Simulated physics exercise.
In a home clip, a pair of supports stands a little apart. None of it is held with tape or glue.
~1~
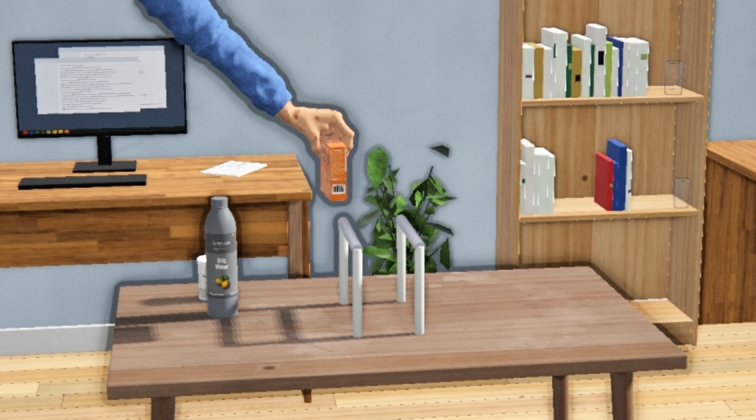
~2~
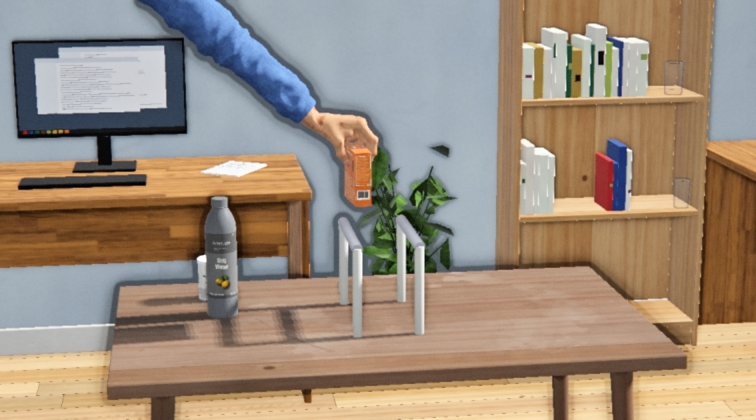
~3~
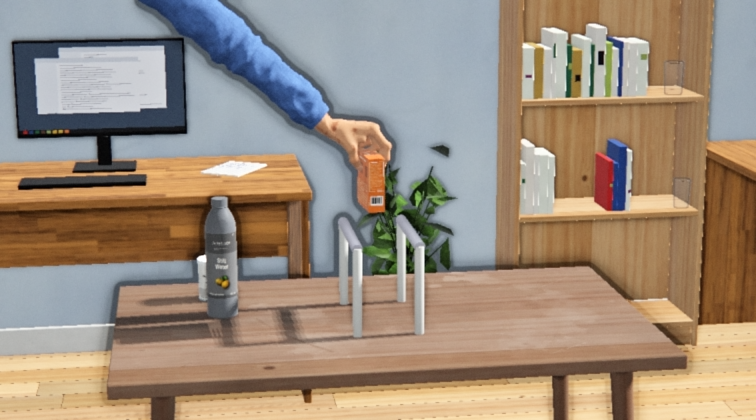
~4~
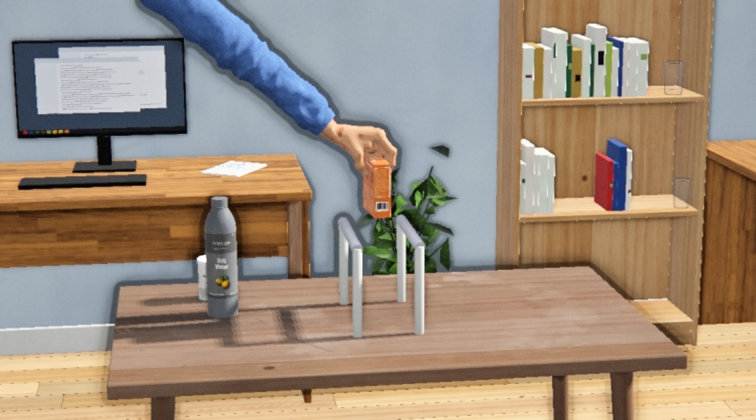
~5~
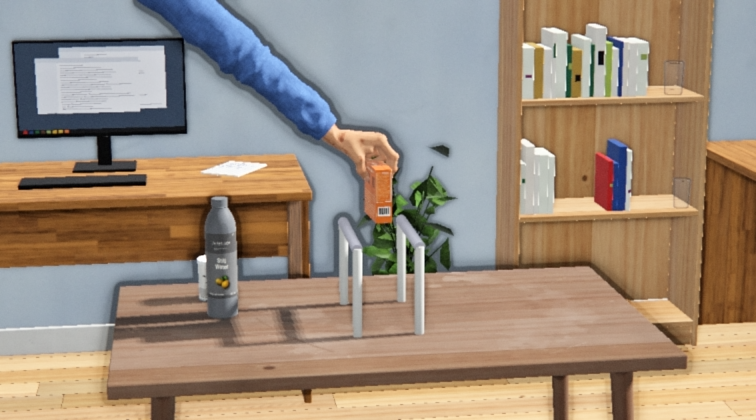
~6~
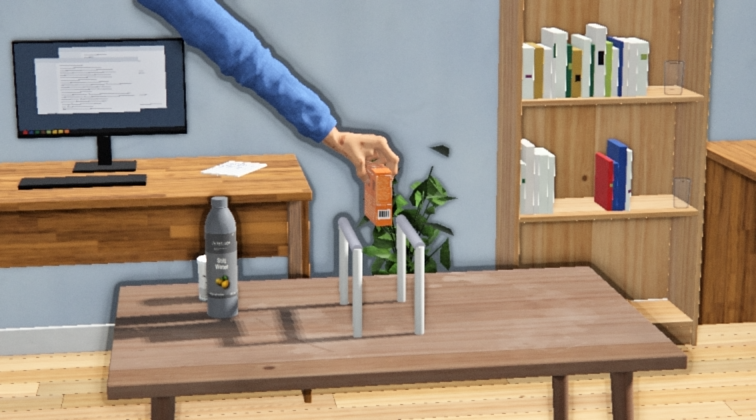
At the start, a hand in a blue sleeve holds an orange packet above a wooden table, where a grey bottle stands left of two supports. The arm carries the packet to the right and slightly down, then slows until the packet hovers above the space between the supports.
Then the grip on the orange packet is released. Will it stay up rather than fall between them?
No - it goes on down.
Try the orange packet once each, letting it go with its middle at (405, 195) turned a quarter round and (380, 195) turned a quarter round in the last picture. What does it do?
Is held back, then is held back.
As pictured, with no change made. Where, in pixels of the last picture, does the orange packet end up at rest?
It finishes at around (379, 292).
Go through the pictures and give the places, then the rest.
The first frame shows on its way; orange packet (333, 169); grey bottle (221, 257).
The second frame shows on its way; orange packet (358, 175); grey bottle (221, 257).
The third frame shows on its way; orange packet (371, 180); grey bottle (221, 257).
The fourth frame shows on its way; orange packet (376, 186); grey bottle (221, 257).
The fifth frame shows on its way; orange packet (378, 191); grey bottle (221, 257).
The sixth frame shows poised above the slot; orange packet (378, 194); grey bottle (221, 257).
Then, 0.20 s later than the last frame, orange packet moved a little near (378, 215).
Then, 0.30 s later than the last frame, orange packet moved well along near (378, 279).
Then, 0.50 s later than the last frame, orange packet moved well along near (379, 291).
When it is over, moved from the start, orange packet; the other 2 as before. End places, in pixels of the last picture, orange packet near (379, 292). The packet reaches the table.
